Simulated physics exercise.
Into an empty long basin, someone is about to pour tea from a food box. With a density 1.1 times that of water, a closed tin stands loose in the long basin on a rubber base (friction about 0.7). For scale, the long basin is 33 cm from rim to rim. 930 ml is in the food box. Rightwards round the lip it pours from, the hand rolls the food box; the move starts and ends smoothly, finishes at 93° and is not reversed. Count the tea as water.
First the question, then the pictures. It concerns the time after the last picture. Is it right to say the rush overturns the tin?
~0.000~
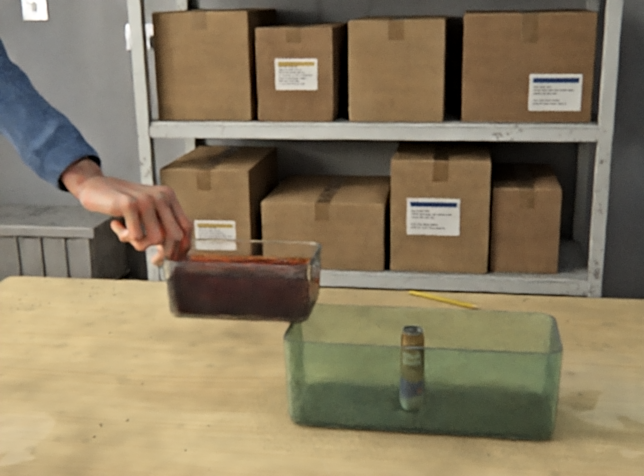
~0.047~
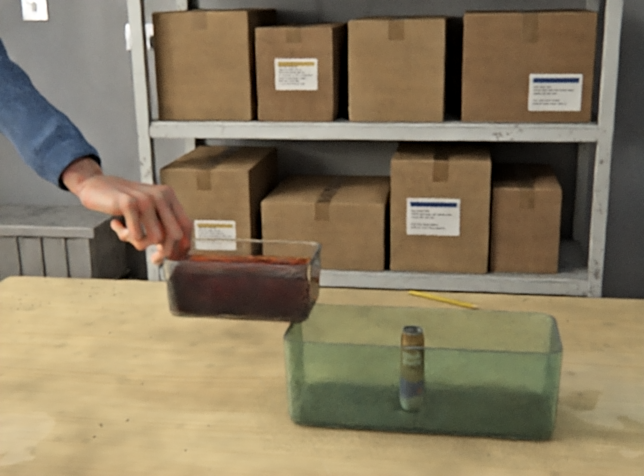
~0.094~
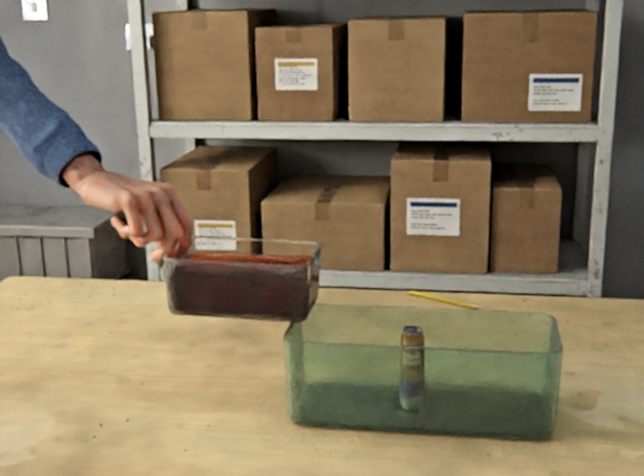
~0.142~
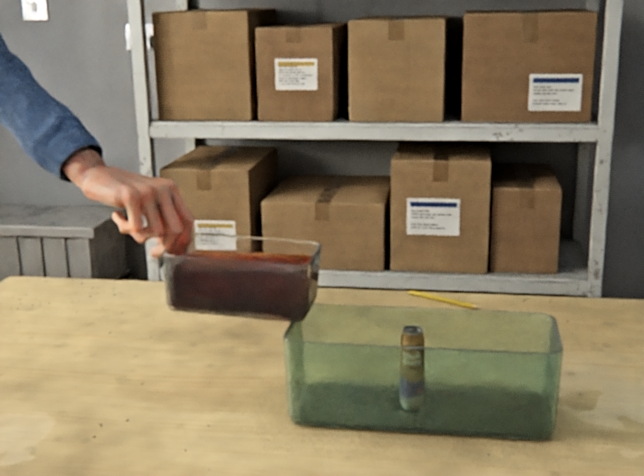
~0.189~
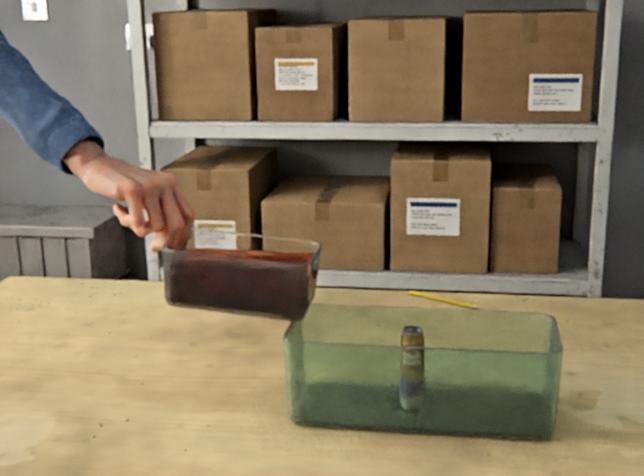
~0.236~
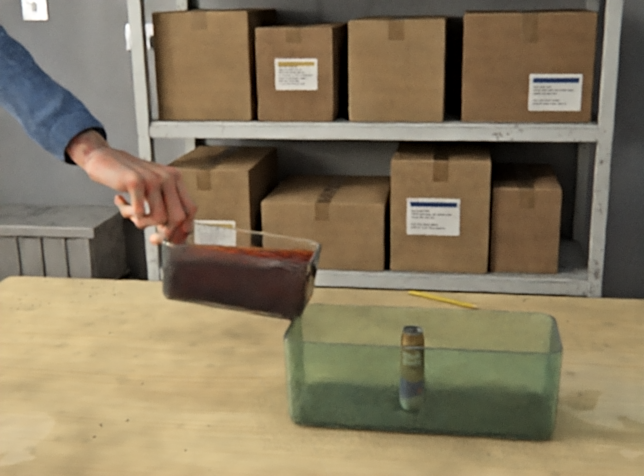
It will go down.
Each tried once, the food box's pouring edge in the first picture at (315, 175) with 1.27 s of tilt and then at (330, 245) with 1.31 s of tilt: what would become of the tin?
The tin stays vertical the first time and stays vertical the second time.
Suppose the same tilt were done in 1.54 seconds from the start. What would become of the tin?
Tips over.
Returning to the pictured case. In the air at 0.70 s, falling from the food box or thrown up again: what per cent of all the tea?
Close to 30 in a hundred.
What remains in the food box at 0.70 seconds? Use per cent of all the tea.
I'd estimate some 62 % remains.
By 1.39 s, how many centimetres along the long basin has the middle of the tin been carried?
Its middle sits about 7 cm from the start.
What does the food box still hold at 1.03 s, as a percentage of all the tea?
14 %.
Then, 0.70 s in, the tilt is 53° and 62 per cent is still to pour; the tin stands where it began.
Then, 1.03 s in, the tilt is 85° and 14 per cent is still to pour; the tin leans 27°.
Then, 1.39 s in, the tilt is 93° and 2 per cent is still to pour; the tin lies on its side.
Then, 1.77 s in, the tilt is 93° and 0 per cent is still to pour; the tin lies on its side.
Finally, the tin lies on its side.
